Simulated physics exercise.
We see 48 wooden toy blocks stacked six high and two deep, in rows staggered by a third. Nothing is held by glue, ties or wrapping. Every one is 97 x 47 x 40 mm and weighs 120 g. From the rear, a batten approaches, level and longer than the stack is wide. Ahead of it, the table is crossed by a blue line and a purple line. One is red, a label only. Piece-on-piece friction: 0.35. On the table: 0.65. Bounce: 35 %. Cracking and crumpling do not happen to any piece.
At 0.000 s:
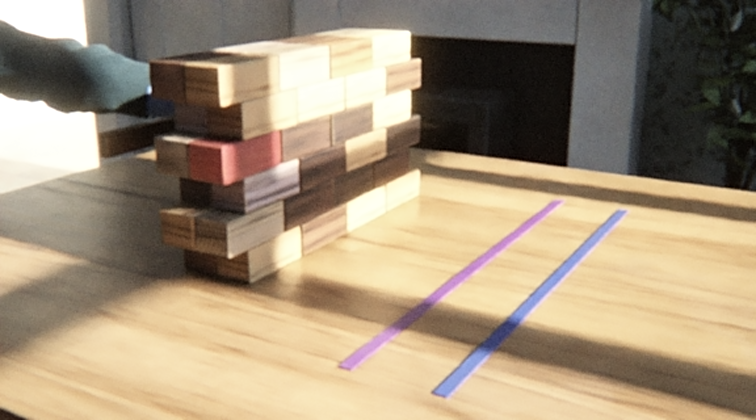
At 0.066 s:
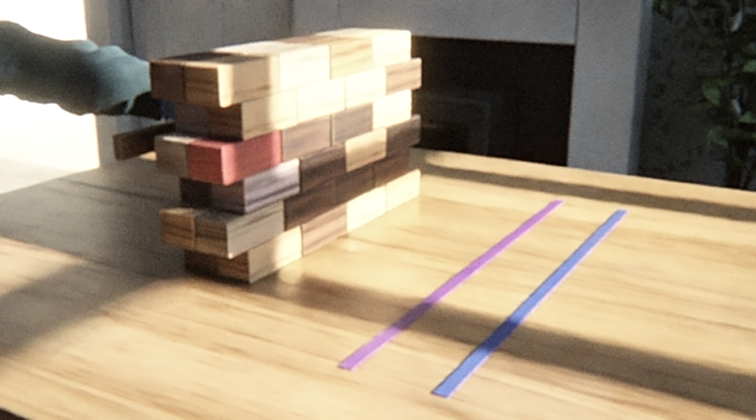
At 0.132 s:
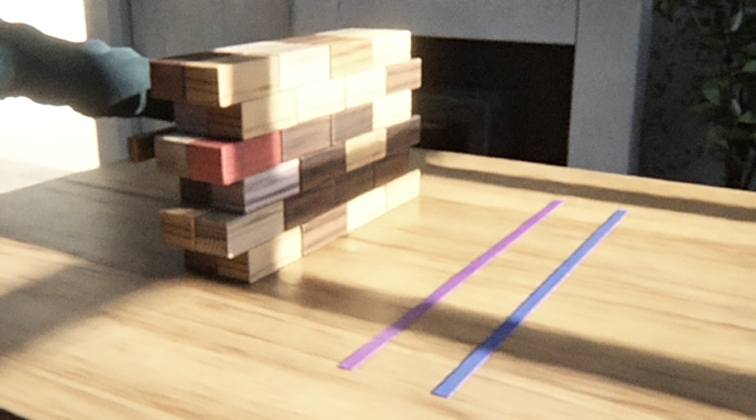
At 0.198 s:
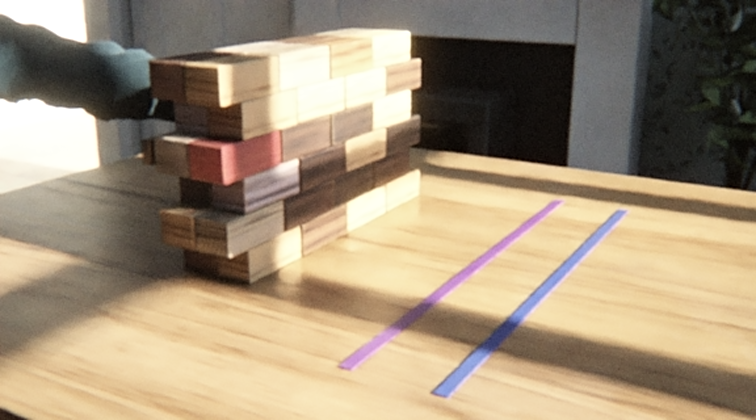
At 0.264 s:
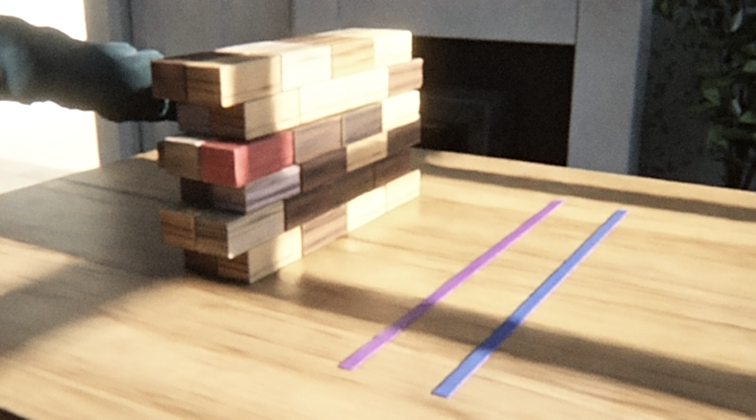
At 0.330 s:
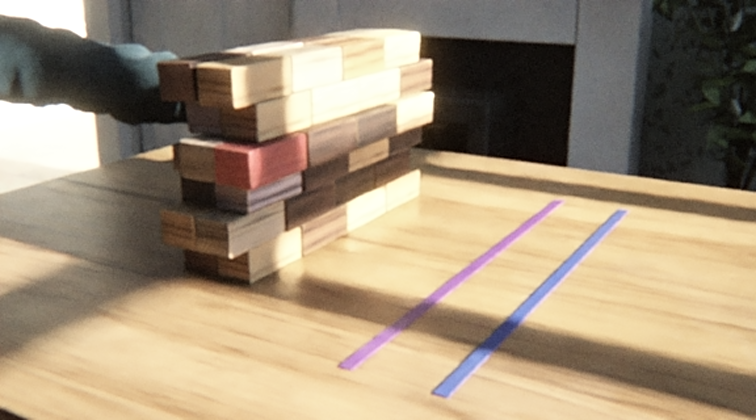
A stack of wooden blocks with one red piece stood on a table while a dark-sleeved arm moved in behind it, then the upper rows slid slightly right, toward the purple and blue lines.
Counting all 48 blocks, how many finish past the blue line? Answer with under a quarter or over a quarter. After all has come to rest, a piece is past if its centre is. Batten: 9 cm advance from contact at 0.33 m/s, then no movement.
I would say less than a quarter of them.
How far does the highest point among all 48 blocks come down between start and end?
7 cm.
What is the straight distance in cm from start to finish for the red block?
The red one ends 22 cm from its start.
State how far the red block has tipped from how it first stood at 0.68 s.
Something like 180°, give or take.
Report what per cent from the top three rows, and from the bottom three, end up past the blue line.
Of the top ones 10 percent, of the bottom ones 0 percent.
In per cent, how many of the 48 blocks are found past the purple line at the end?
Roughly 15 per cent of them.
Around 0.40 s, none of the 48 blocks past the blue line, 36 disturbed; red block tipped 10°.
Around 0.54 s, none of the 48 blocks past the blue line, 36 disturbed; red block on its side.
Around 0.68 s, none of the 48 blocks past the blue line, 36 disturbed; red block upside down.
Around 1.00 s, 3 of the 48 blocks past the blue line; red block upside down.
Finally (2.5 s), 3 of the 48 blocks past the blue line; red block upside down. That is 6 per cent. Seen by the last camera, middles, red block near (383, 298).
